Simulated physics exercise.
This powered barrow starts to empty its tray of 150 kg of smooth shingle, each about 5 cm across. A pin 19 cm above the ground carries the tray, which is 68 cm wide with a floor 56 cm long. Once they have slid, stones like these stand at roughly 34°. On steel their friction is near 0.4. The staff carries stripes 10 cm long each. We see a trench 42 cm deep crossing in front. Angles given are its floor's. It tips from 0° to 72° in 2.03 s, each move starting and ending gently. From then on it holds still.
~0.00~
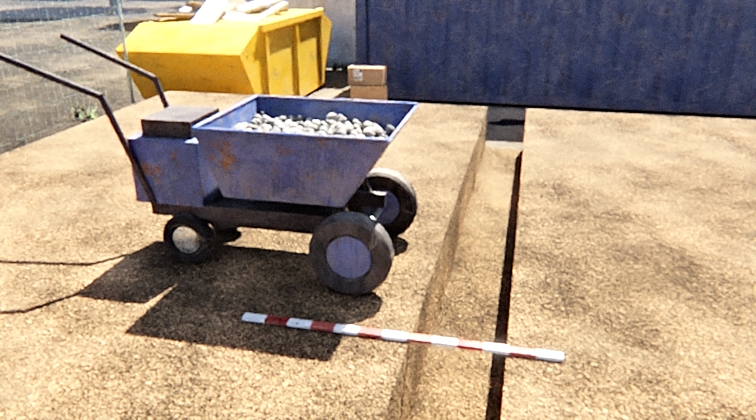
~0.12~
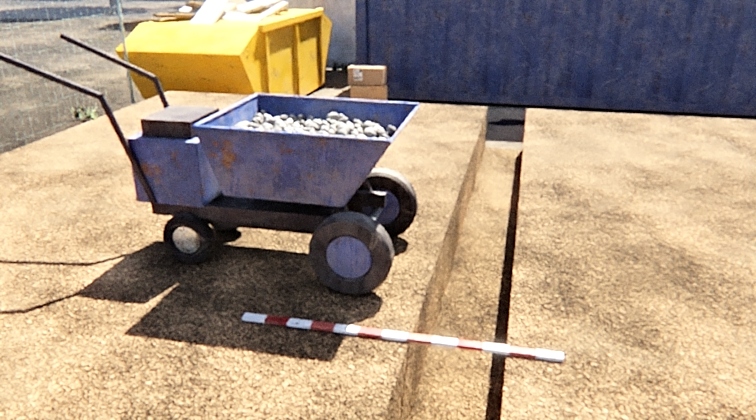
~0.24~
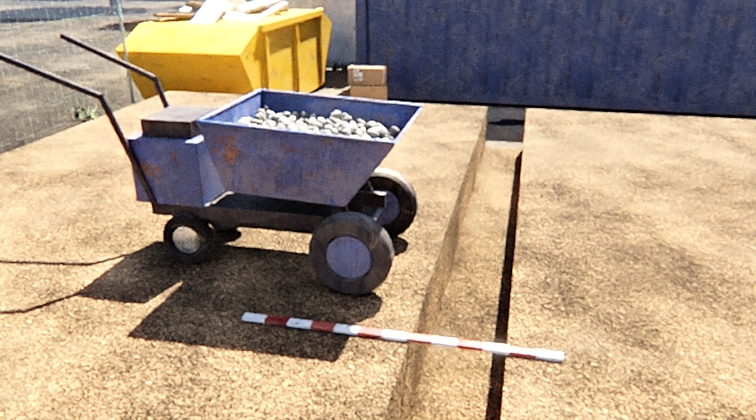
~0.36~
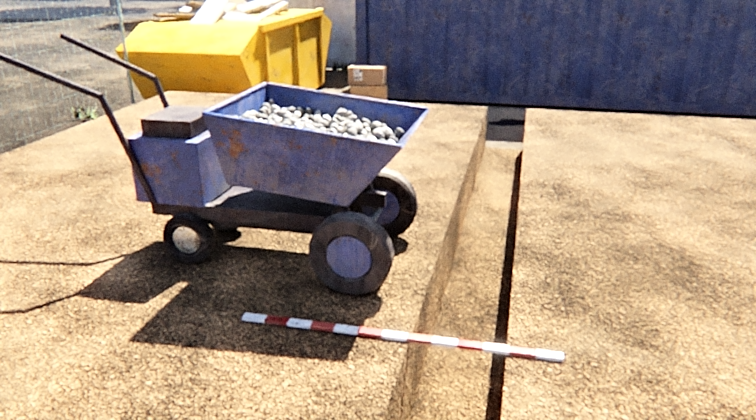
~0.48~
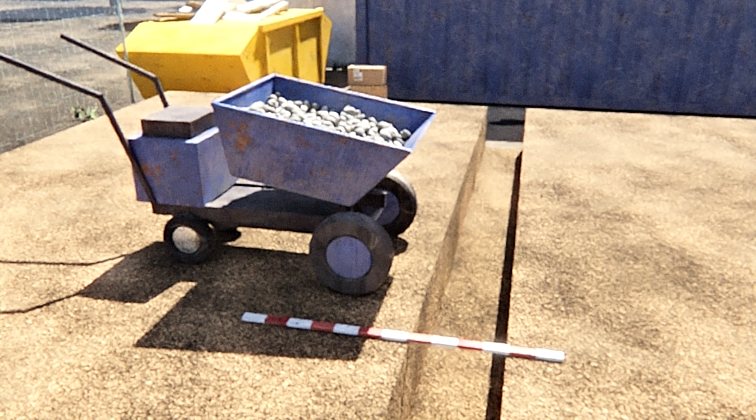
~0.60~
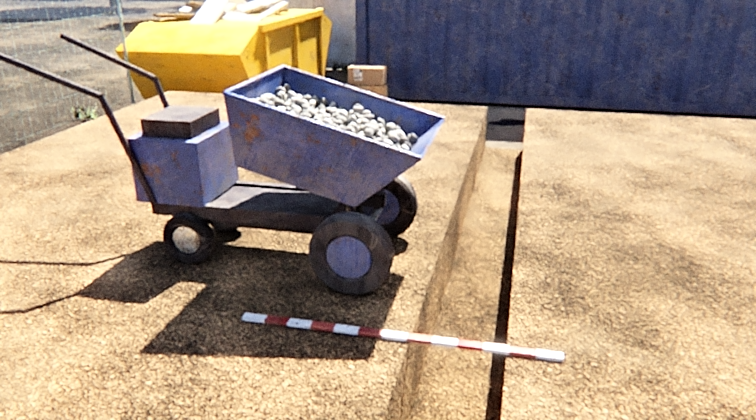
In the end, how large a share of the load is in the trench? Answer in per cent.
A share of roughly 51 %.
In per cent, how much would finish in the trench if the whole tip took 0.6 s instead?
Probably about 30 in a hundred.
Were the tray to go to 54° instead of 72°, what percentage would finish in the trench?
Some 30 in a hundred, I'd say.
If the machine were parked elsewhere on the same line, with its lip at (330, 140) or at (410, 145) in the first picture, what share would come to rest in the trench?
100 and 35 %.
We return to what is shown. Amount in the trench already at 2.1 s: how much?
Some 20 per cent.
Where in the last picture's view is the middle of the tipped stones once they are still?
The resting stones are centred at roughly (504, 324).
After 1.5 s the floor is at 61°; 98 % in the tray, 2 % in the trench; the foremost stones are at (503, 231).
After 2.1 s the floor is at 72°; 43 % in the tray, 18 % in the trench, 39 % past the trench; the foremost stones are at (650, 302).
After 2.5 s the floor is at 72°; 19 % in the tray, 29 % in the trench, 52 % past the trench; the foremost stones are at (705, 317).
After 4.4 s the floor is at 72°; 0 % in the tray, 51 % in the trench, 49 % past the trench; the foremost stones are at (718, 317).
